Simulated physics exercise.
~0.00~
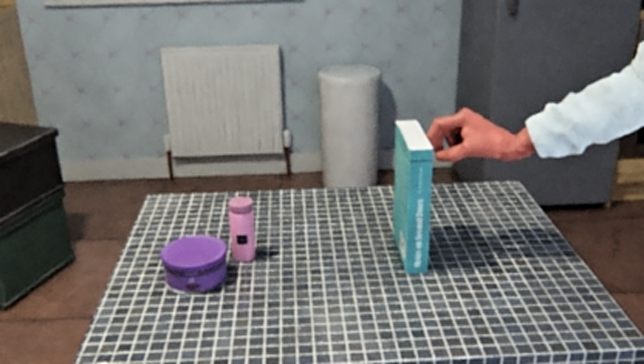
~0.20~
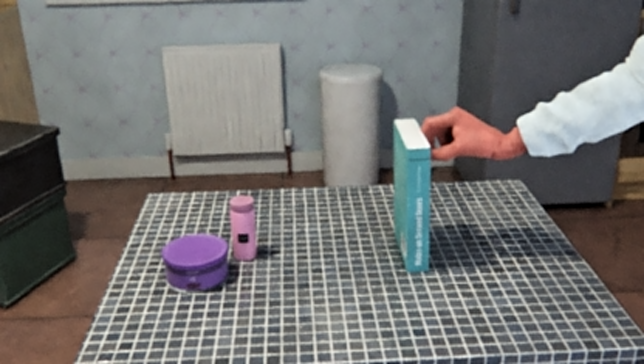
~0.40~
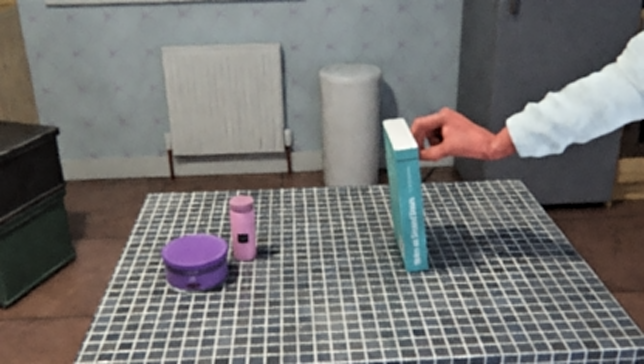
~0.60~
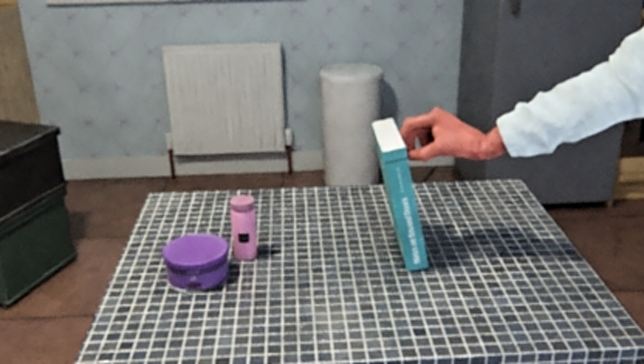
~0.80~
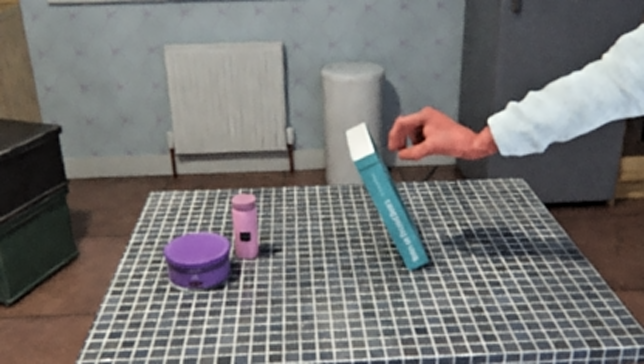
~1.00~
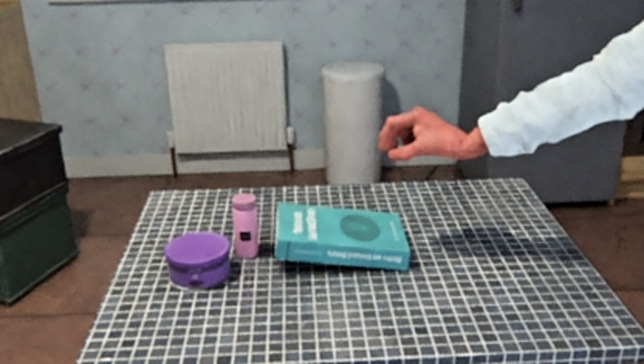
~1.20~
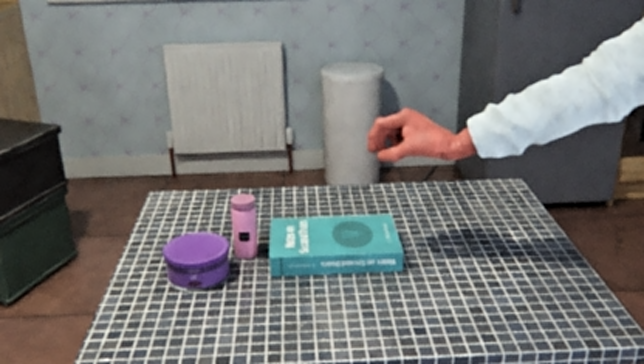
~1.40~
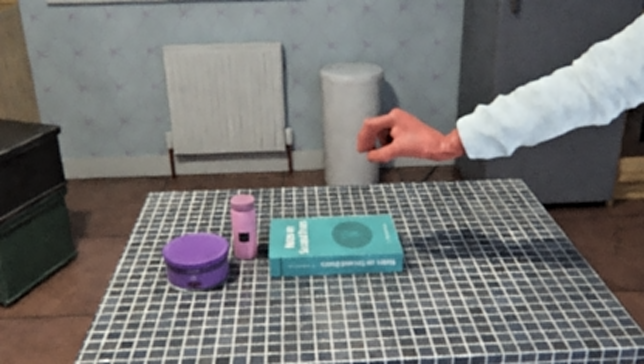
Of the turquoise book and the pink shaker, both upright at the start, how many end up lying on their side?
One does. The turquoise book ends up lying on the table, while the pink shaker stays standing.
